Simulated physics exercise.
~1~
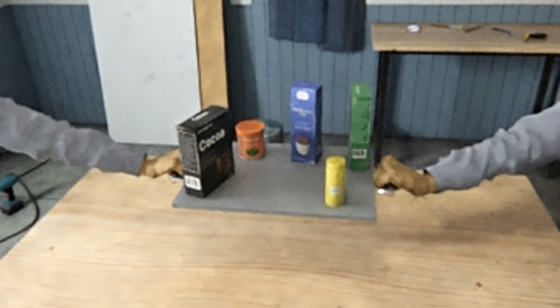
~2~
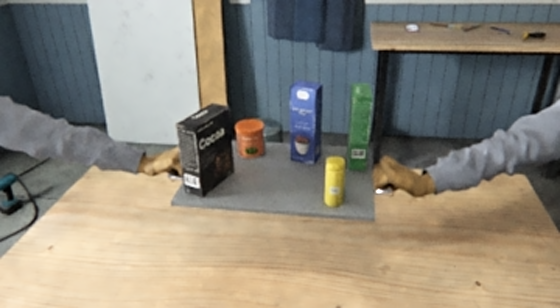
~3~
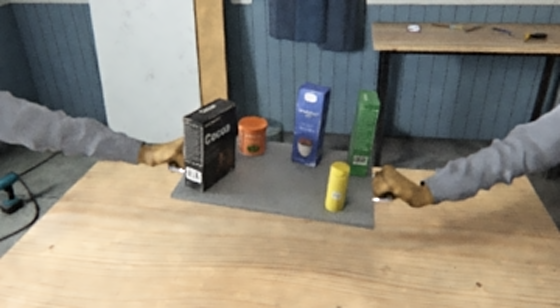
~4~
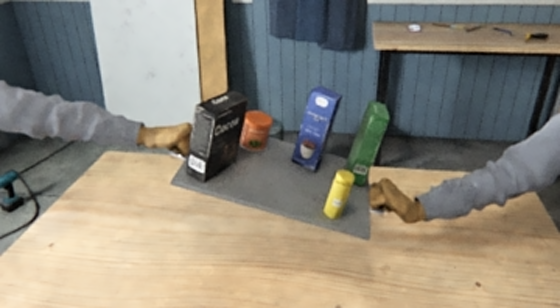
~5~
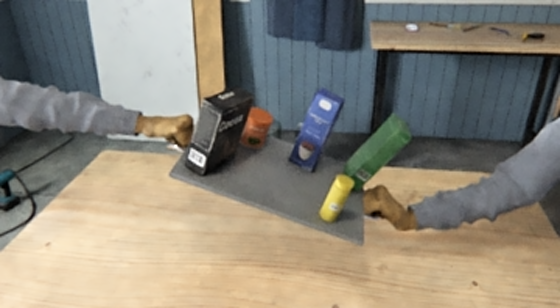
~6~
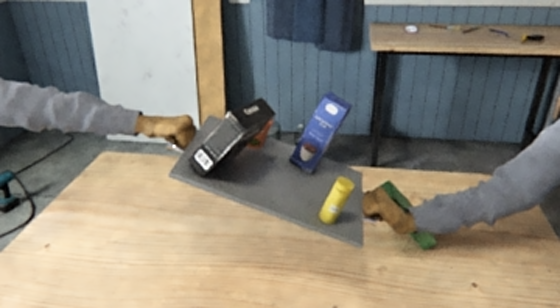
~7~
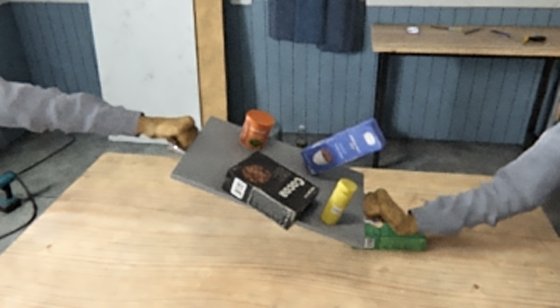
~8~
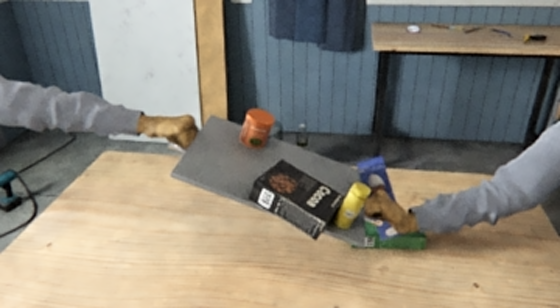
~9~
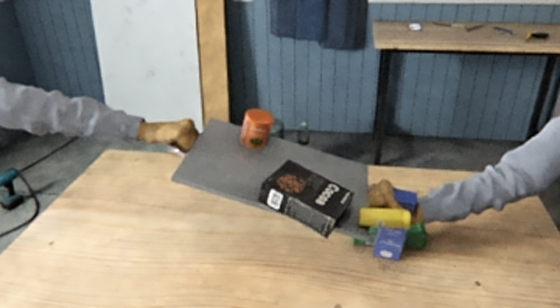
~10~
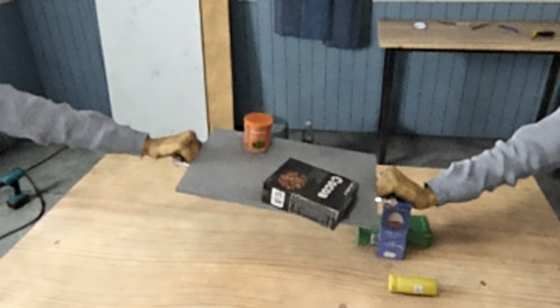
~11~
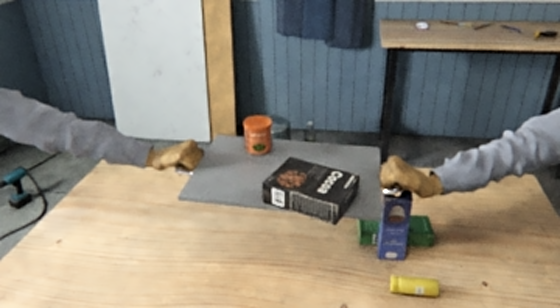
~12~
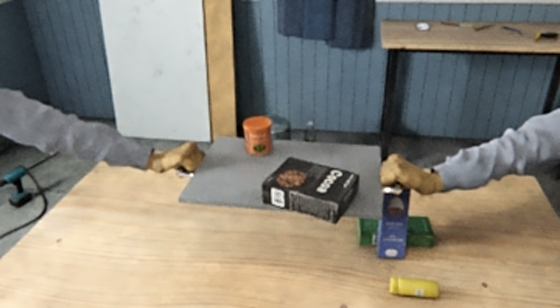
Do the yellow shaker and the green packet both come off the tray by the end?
Yes, both come off the right side of the tray, and they end up lying on the wooden table.
